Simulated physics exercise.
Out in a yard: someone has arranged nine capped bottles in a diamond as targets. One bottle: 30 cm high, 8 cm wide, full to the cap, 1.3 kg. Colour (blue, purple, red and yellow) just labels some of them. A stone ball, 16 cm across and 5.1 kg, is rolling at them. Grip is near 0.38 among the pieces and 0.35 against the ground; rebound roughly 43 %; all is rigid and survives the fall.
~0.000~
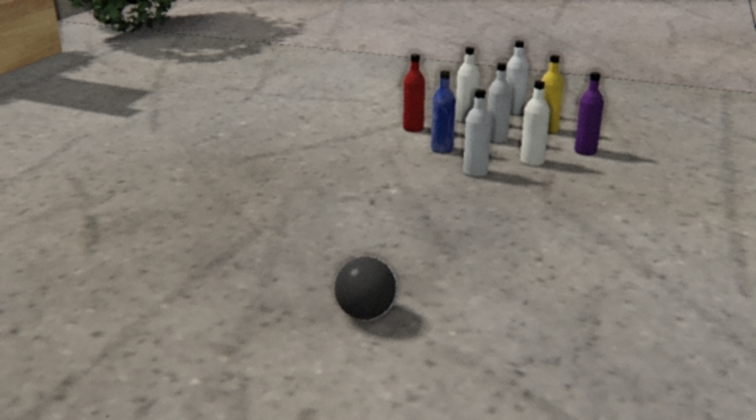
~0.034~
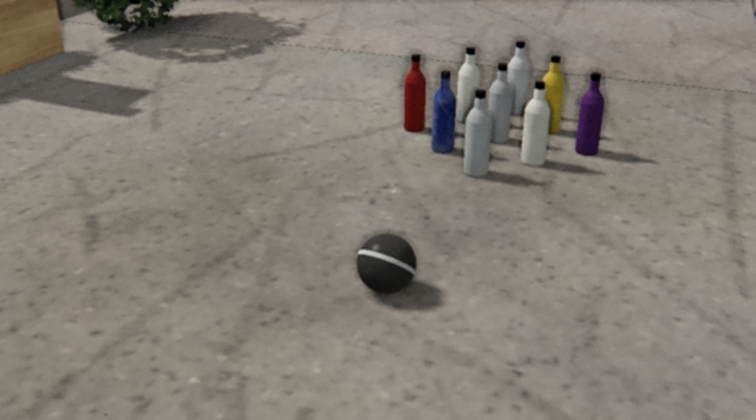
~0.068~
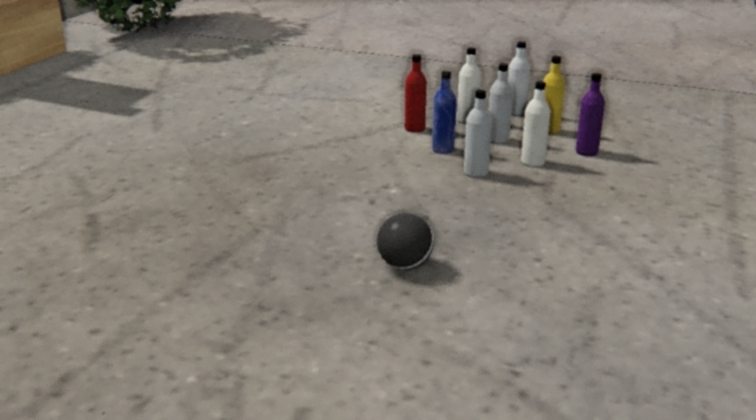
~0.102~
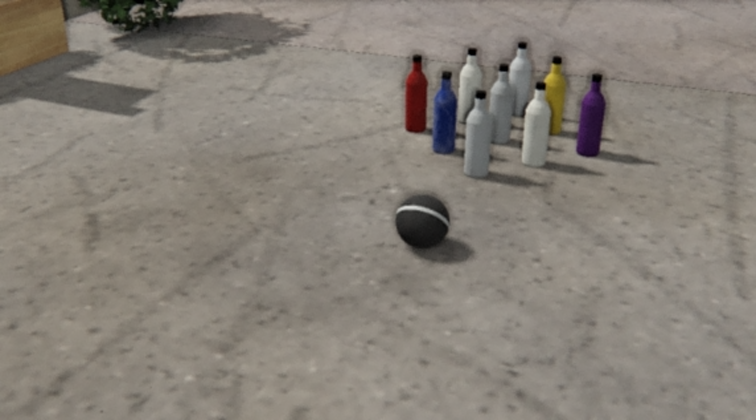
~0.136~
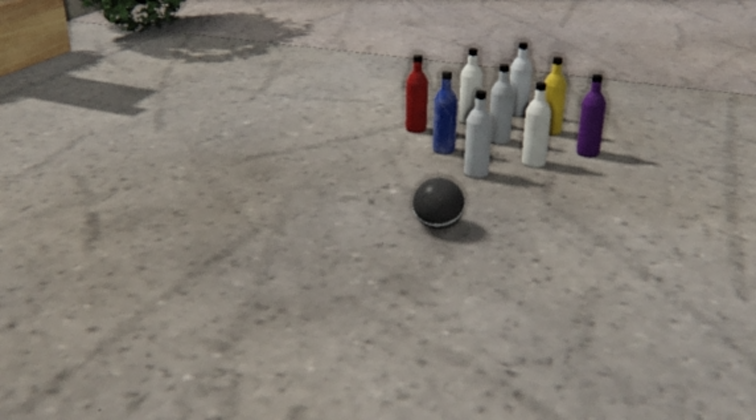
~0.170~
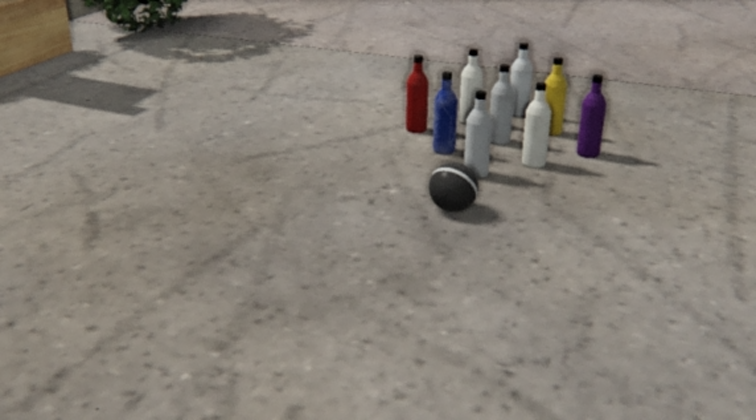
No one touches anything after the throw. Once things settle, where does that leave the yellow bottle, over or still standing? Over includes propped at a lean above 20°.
In the end the yellow bottle goes over.
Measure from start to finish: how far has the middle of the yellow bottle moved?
Roughly 50 cm away.
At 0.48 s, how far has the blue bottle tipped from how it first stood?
Some 0°.
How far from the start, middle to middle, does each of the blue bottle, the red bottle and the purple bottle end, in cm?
Blue 0, red 0, purple 30.
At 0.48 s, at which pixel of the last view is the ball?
Near (527, 110).
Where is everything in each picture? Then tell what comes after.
In the first frame (places mark the middle of the side facing us; the camera moves round a little), ball (366, 289) 95 cm before the front row; yellow bottle (558, 97); purple bottle (596, 117); red bottle (410, 96); nothing disturbed.
The second frame shows ball (387, 264) 82 cm before the front row; yellow bottle (559, 97).
The third frame shows ball (405, 241) 69 cm before the front row; yellow bottle (559, 98).
The fourth frame shows ball (423, 222) 56 cm before the front row; yellow bottle (560, 98).
The fifth frame shows ball (439, 204) 43 cm before the front row; yellow bottle (561, 99).
The sixth frame shows ball (454, 187) 30 cm before the front row; yellow bottle (561, 99); red bottle (413, 96); blue bottle (442, 116); nothing disturbed.
After 0.48 s, ball still moving; 3 of the 9 bottles over; yellow bottle leaning 7°; purple bottle leaning 10°.
After 0.82 s, ball still moving; 7 of the 9 bottles over; yellow bottle lying flat; purple bottle lying flat.
By the end (1.4 s), ball rolling away; 7 of the 9 bottles over; yellow bottle lying flat; purple bottle lying flat; blue bottle unmoved. As the last picture would show them, middles, yellow bottle near (653, 110), purple bottle near (636, 132).
